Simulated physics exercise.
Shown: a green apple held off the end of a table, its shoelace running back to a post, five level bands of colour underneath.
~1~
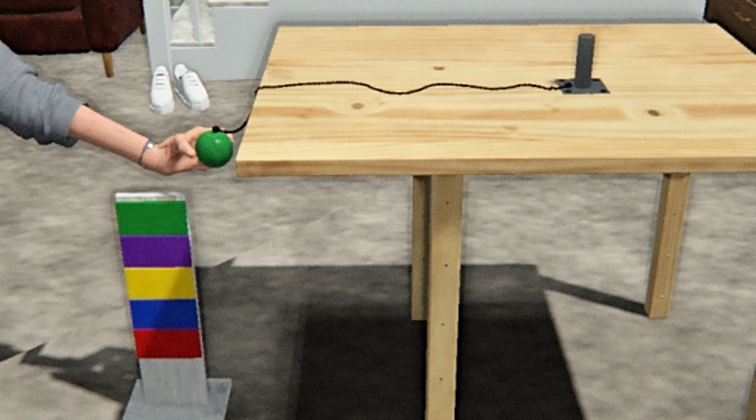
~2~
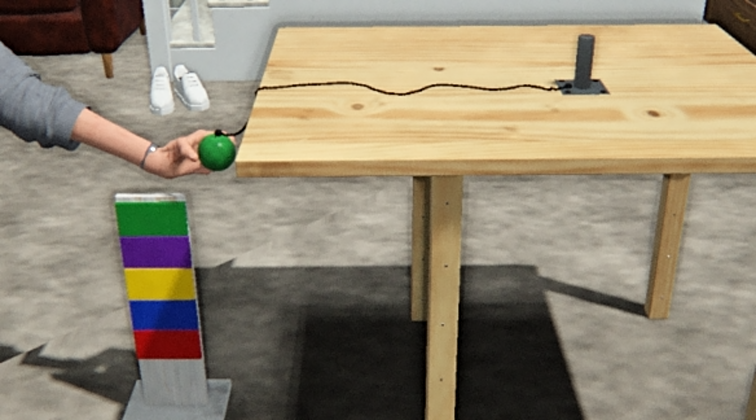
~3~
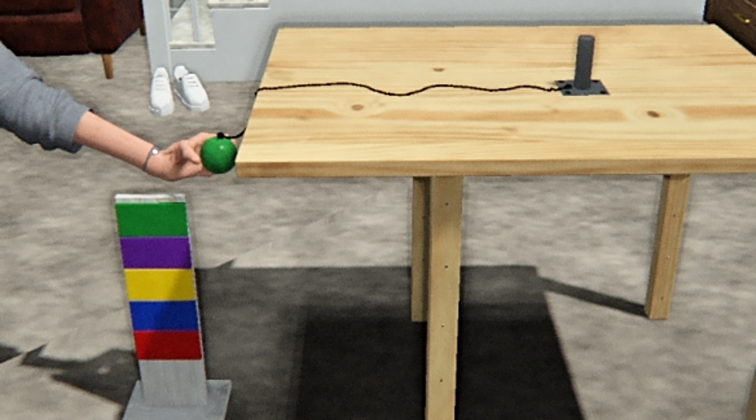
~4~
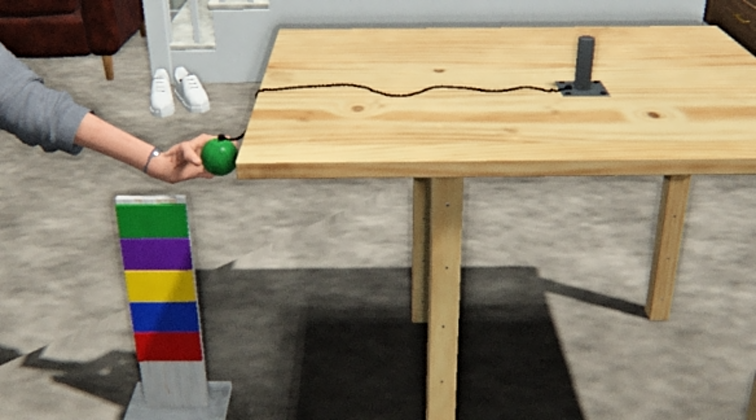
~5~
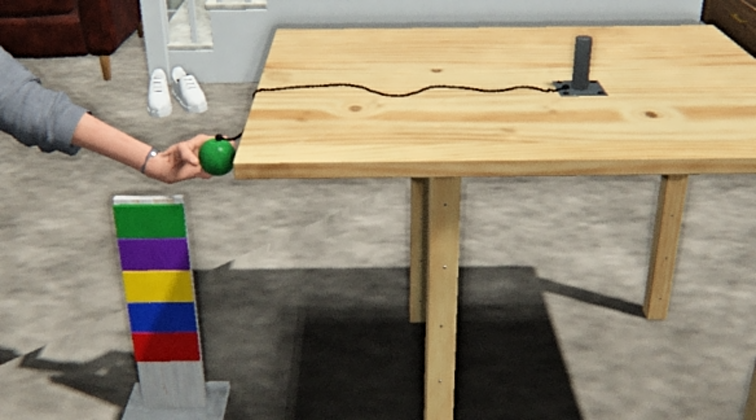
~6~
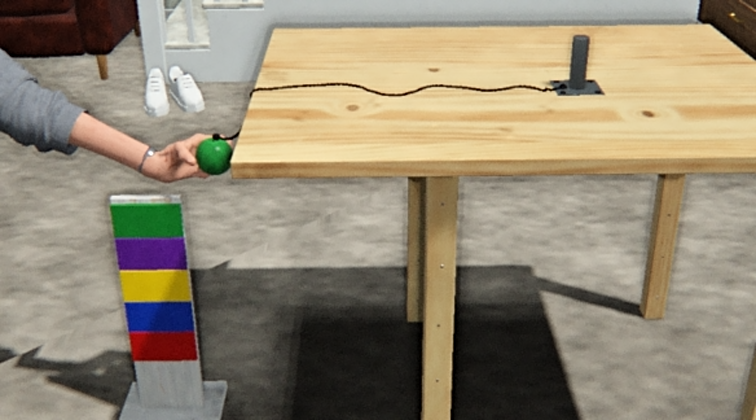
A round green object with a dark stem hardly moves as a hand reaching in from the left holds it beside the near left corner of a pale wooden table, in a grey-floored room seen from slightly above. A dark cord runs from it across the tabletop to a dark post, and below stands a board banded green, purple, yellow, blue and red. The view drifts very slightly throughout, while the cord lies still.
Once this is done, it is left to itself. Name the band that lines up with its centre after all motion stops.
Green.
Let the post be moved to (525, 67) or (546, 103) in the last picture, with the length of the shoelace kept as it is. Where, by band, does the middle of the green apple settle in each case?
First try: Purple; second try: Purple.
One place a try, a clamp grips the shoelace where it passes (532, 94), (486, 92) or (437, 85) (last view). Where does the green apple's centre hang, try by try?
Going try by try, I'd put it close to (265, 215), then (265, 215), and finally (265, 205).
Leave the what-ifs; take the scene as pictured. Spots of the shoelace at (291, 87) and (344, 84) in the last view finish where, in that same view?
At (253, 100), then (300, 90).
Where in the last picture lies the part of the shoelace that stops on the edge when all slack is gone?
At (298, 86).
Early on, apple near (234, 210); level with green.
Midway, apple near (275, 215); level with green.
Near the end, apple near (267, 220); level with green.
Finally, apple near (262, 221); level with green. The green one.
